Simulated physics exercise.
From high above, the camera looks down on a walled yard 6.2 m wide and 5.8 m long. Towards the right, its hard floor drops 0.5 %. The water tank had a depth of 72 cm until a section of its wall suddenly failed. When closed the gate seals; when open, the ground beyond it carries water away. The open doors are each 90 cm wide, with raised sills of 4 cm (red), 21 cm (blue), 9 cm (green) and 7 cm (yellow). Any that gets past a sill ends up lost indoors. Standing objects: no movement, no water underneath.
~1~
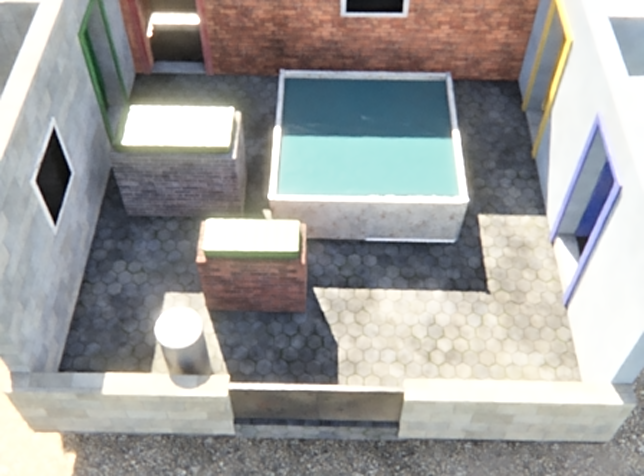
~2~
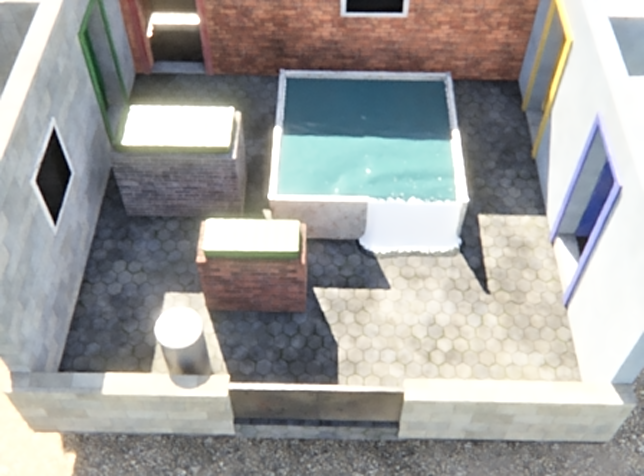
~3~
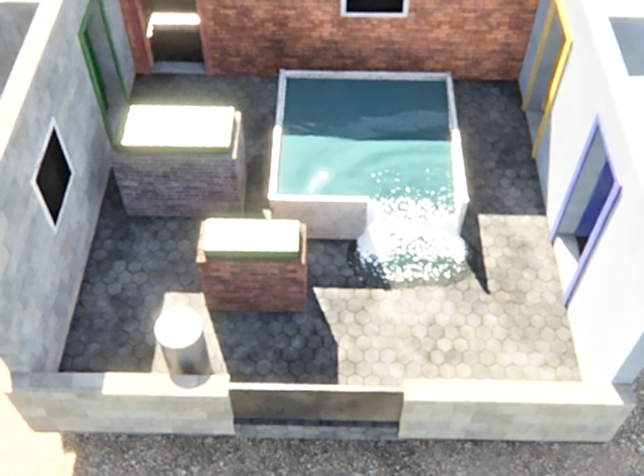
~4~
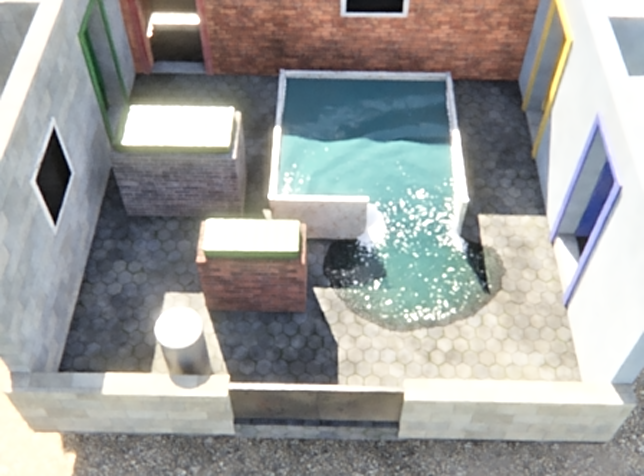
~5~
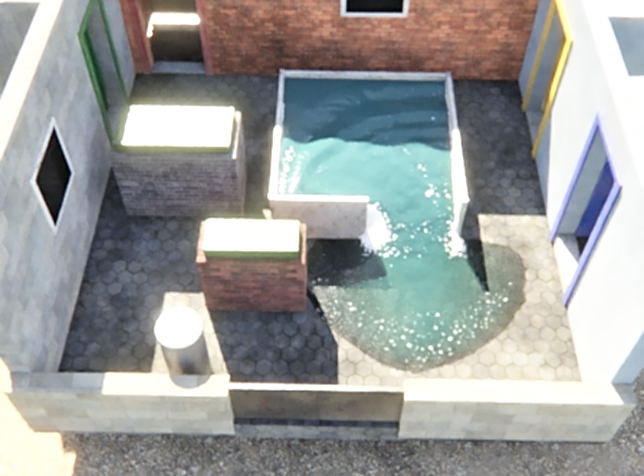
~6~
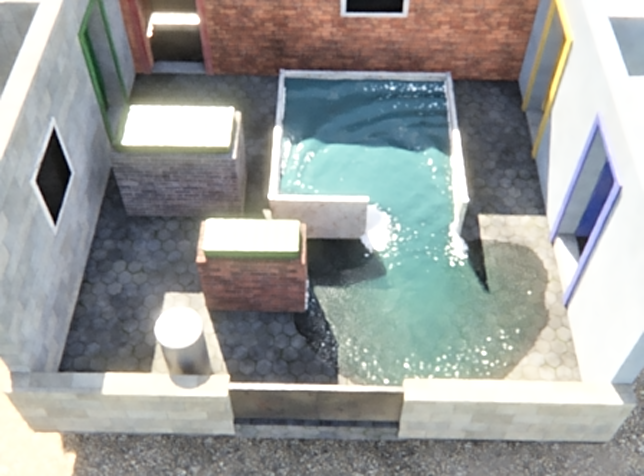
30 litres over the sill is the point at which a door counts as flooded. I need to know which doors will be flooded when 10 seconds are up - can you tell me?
At the end, red door: The total grows larger than the cap; blue door: The total remains smaller than the cap; green door: The total remains smaller than the cap; yellow door: The total grows larger than the cap.
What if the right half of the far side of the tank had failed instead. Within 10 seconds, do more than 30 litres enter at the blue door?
Compared with the limit, blue is less.
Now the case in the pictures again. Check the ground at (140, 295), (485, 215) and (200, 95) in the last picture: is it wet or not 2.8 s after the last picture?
First spot soaked, second soaked, third bone dry.
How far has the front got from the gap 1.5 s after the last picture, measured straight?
Some 4.6 metres from the gap.
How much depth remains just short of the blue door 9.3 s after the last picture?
Some 14.0 centimetres of depth.
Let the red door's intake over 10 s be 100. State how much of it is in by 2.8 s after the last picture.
About 0 per cent.
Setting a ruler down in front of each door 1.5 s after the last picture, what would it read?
In centimetres - red: 0, blue: 7, green: 0, yellow: 0.
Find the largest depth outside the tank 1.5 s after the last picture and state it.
I'd say near 51 centimetres.
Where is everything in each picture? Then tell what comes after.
The water tank at (366, 136) is whole and still, 72 cm deep, in the first picture.
Water pours out at (411, 226) and has run 0.7 m, to (457, 249); typically 6 cm deep outside, 72 cm at the water tank's back, in the second picture.
Water pours out at (411, 227) and has run 0.9 m, to (369, 280); typically 11 cm deep outside, 72 cm at the water tank's back, in the third picture.
The front is at (389, 324), 1.4 m from the gap at (411, 228); 2.3 m2 of floor is under water; 72 cm left at the back of the water tank, in the fourth picture.
The front is at (396, 362), 2.0 m from the gap at (411, 227); 3.9 m2 of floor is under water; 72 cm left at the back of the water tank, in the fifth picture.
Water pours out at (411, 227) and has run 2.5 m, to a hidden place; typically 5 cm deep outside, 69 cm at the water tank's back, in the sixth picture.
Then, 0.7 s after the last picture water covers 30 % of the floor and is deepest (57 cm) near (579, 412); red door not reached, blue door 7 cm at the sill, 0 L in, green door not reached, yellow door not reached.
Then, 1.5 s after the last picture water covers 30 % of the floor and is deepest (51 cm) near (484, 396); red door not reached, blue door 7 cm at the sill, 0 L in, green door not reached, yellow door not reached.
Then, 2.8 s after the last picture water covers 55 % of the floor and is deepest (34 cm) near (208, 390); red door not reached, blue door 21 cm at the sill, 1 L in, green door not reached, yellow door not reached.
Then, 5.3 s after the last picture water covers 85 % of the floor and is deepest (27 cm) near (579, 412); red door 9 cm at the sill, 3 L in, blue door 15 cm at the sill, 3 L in, green door 6 cm at the sill, 0 L in, yellow door 9 cm at the sill, 0 L in.
Then, 9.3 s after the last picture water covers 100 % of the floor and is deepest (18 cm) near (126, 113); red door 12 cm at the sill, 115 L in, blue door 14 cm at the sill, 3 L in, green door 9 cm at the sill, 0 L in, yellow door 15 cm at the sill, 105 L in.
